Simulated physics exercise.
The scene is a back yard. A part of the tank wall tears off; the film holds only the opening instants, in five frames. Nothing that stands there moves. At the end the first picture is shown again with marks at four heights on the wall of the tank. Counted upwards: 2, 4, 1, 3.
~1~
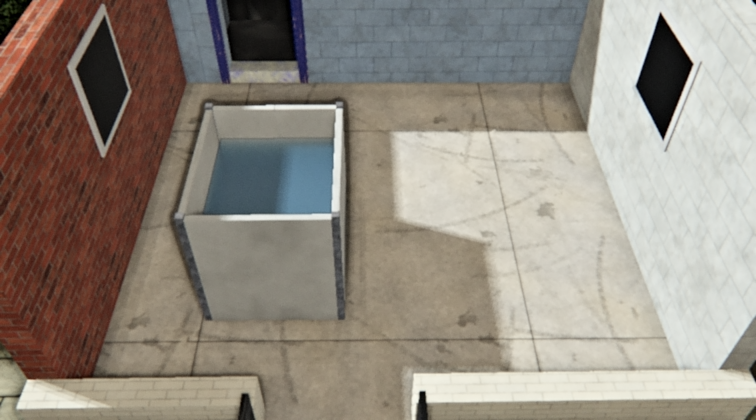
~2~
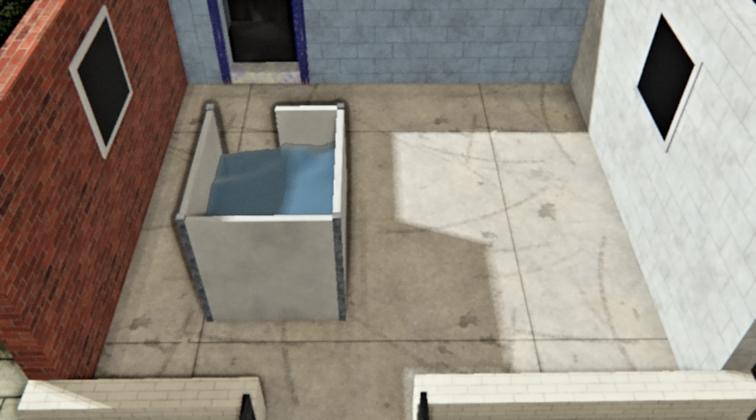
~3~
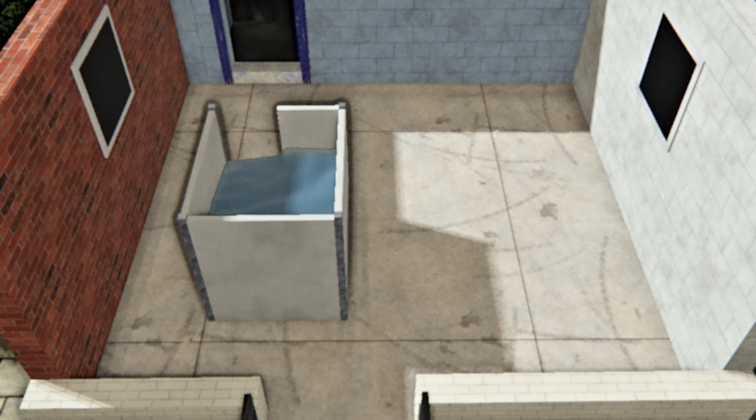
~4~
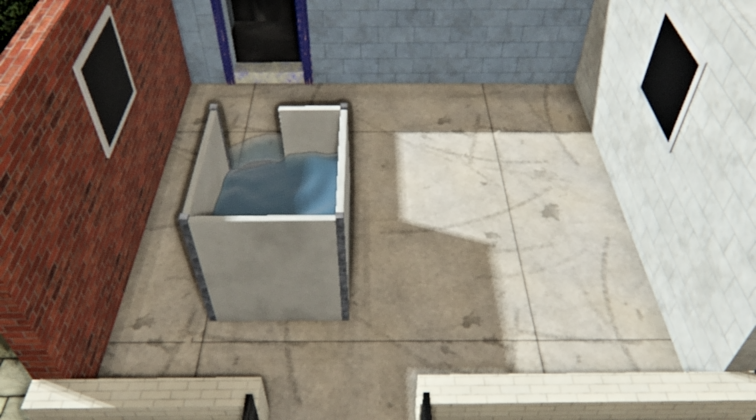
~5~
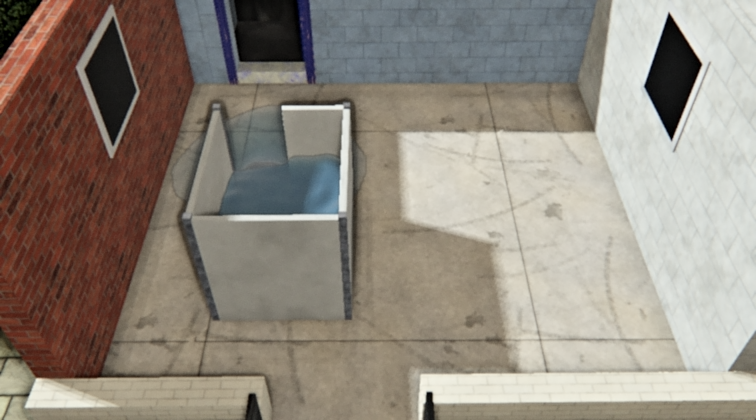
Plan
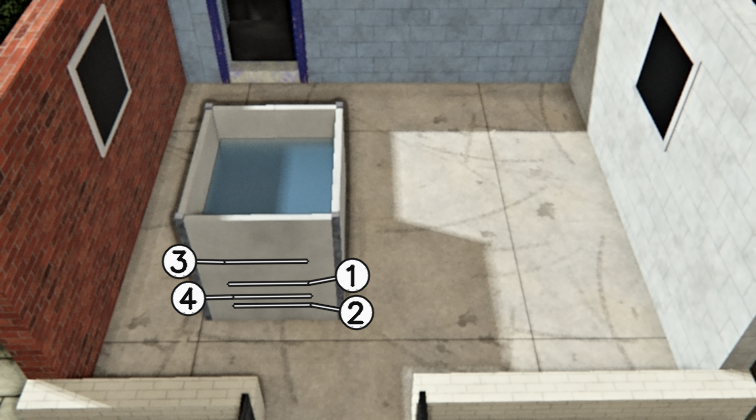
Water in a walled tank seeps out through a gap in its back wall across the yard.
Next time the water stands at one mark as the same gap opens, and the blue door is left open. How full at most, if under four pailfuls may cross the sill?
The limit is 1.
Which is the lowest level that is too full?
Level 3.
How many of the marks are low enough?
Three of the four.
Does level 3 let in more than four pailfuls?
Yes, that goes wrong.
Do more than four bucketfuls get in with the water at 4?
No, not at all.
In white, 1 at (269, 283); 2 at (273, 305); 3 at (265, 261); 4 at (271, 296); from the bottom up 2, 4, 1, 3.
For level 1, a bucket or two gets in.
For level 2, nothing gets over.
For level 3, about 10 bucketfuls get in.
For level 4, nothing gets over.
